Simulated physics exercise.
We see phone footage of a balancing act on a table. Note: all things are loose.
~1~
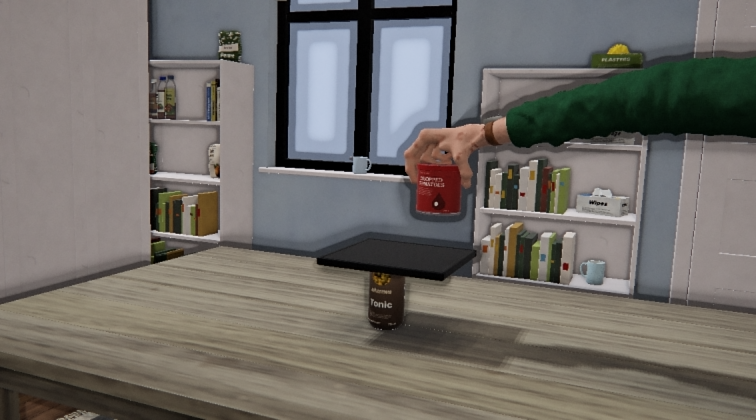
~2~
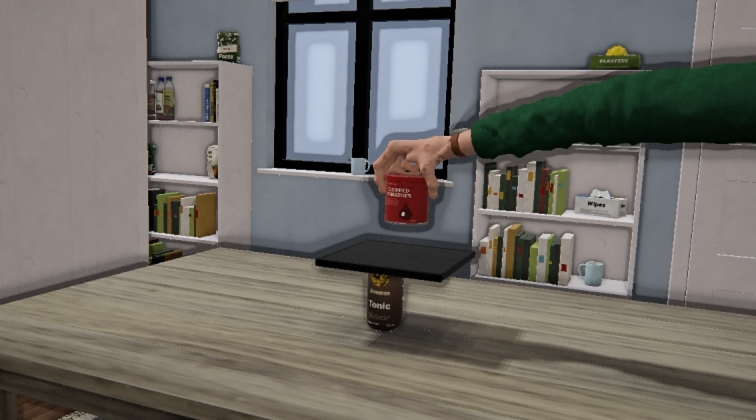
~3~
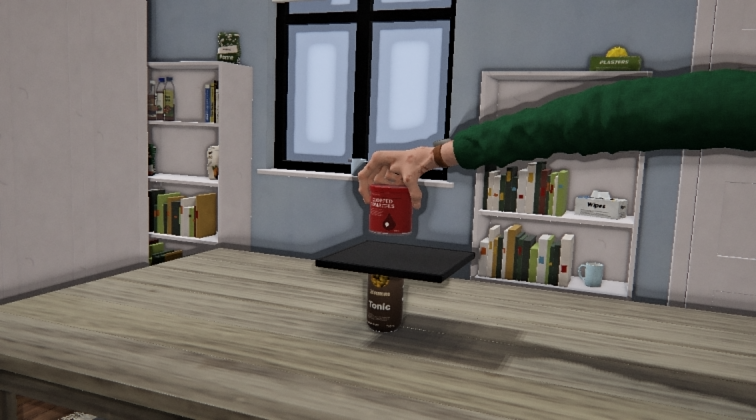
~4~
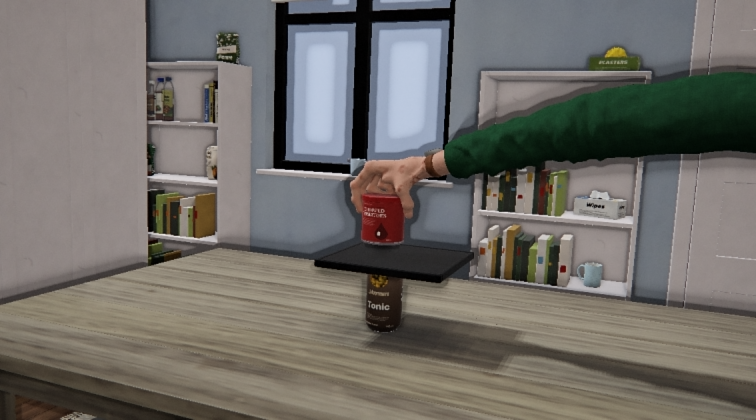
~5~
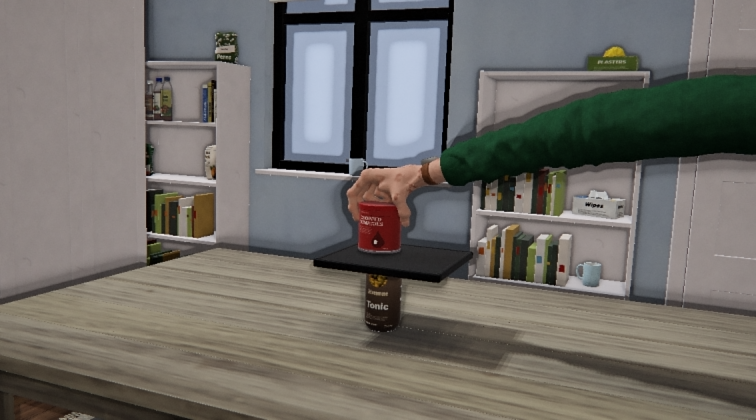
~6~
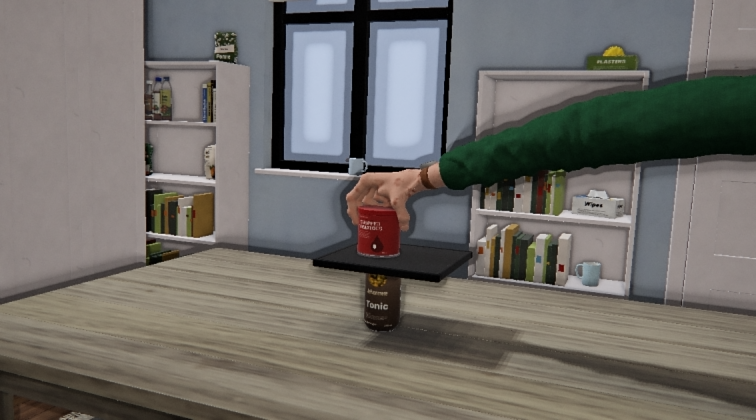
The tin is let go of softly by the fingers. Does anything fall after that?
Frankly, it's a success, that one.
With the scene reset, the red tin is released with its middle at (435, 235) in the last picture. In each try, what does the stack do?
Result: The stack tips over.
Then, 0.20 s later than the last frame, all is still.
Then, 0.50 s later than the last frame, red tin resting near (379, 231).
When it is over, all 3 as before. End places, in pixels of the last picture, red tin near (379, 231). The stack holds.
